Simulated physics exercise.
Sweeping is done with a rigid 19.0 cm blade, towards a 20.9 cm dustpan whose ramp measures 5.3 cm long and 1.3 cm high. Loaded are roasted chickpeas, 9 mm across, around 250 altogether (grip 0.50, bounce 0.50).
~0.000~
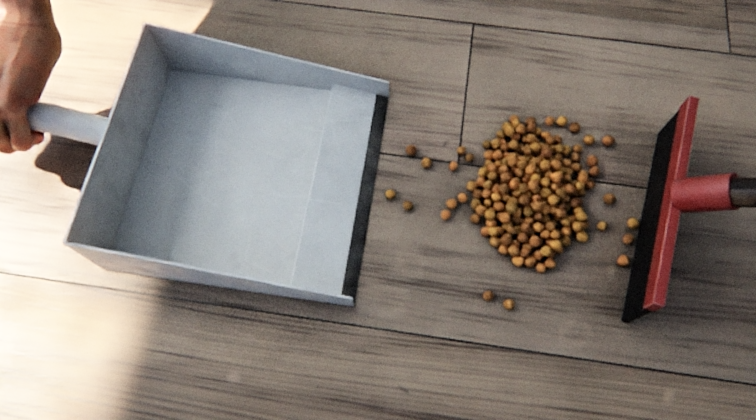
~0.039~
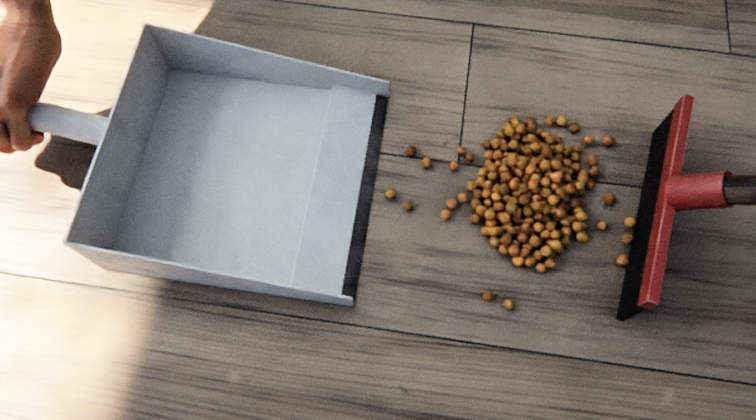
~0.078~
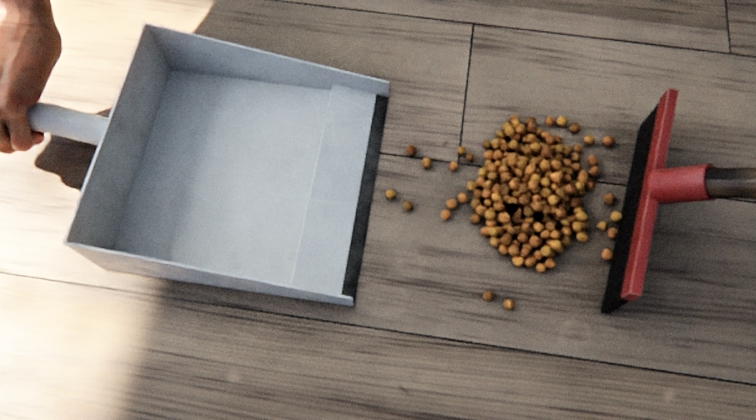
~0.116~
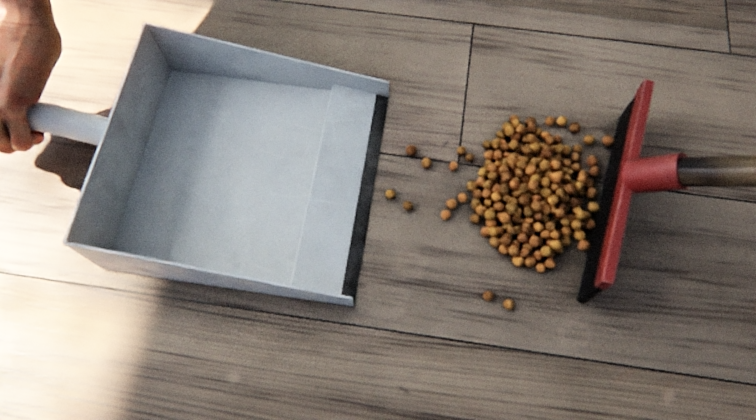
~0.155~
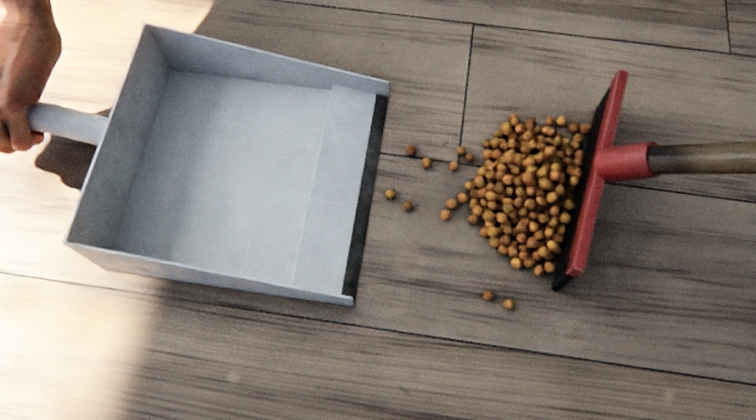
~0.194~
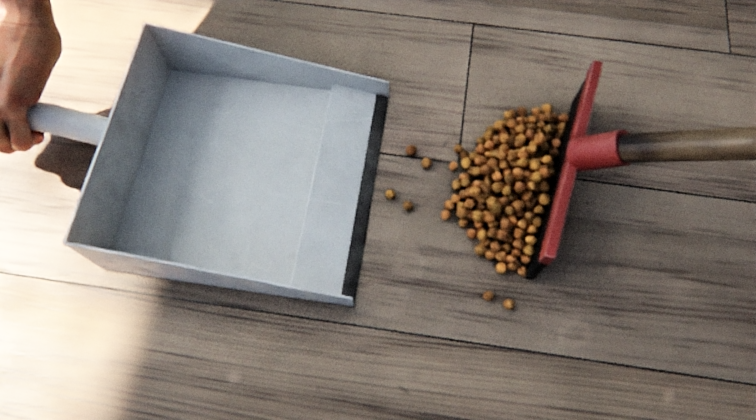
A red blade on a handle slid left across the wooden floor, met a pile of roasted chickpeas and pushed them together, while a hand at the left held a grey dustpan still.
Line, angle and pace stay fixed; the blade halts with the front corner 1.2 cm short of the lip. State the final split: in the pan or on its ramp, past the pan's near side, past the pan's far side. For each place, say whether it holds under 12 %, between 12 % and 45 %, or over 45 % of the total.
Pan: Between 12 % and 45 %, near side: Under 12 %, far side: Between 12 % and 45 %.
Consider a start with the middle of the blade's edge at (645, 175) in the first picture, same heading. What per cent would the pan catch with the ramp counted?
Estimate: ~ 35 %.
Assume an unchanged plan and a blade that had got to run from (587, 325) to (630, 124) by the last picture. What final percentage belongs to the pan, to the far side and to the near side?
Pan 5, far 0, near 5.
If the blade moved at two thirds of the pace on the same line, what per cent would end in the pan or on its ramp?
Then around 40 per cent.
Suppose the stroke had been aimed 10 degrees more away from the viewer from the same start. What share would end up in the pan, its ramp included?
Pan plus ramp: Some 35 %.
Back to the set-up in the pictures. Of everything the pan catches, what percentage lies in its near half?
Something like 10 in a hundred.
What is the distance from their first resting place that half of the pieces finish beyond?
I'd say close to 16 cm.
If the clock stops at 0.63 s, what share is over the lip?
Around 40 per cent of the load.
After 0.32 s, middle of the blade 9 cm from the lip; 0 % over the lip, far side 15 %, near side 0 %.
After 0.41 s, middle of the blade 4 cm from the lip; 15 % over the lip, far side 20 %, near side 0 %.
After 0.63 s, middle of the blade 3 cm from the lip; 40 % over the lip, far side 25 %, near side 0 %.
By 0.9 s all is still; pan 40 %, near side 0 %, far side 25 %, in front of the lip or behind the blade 35 %.
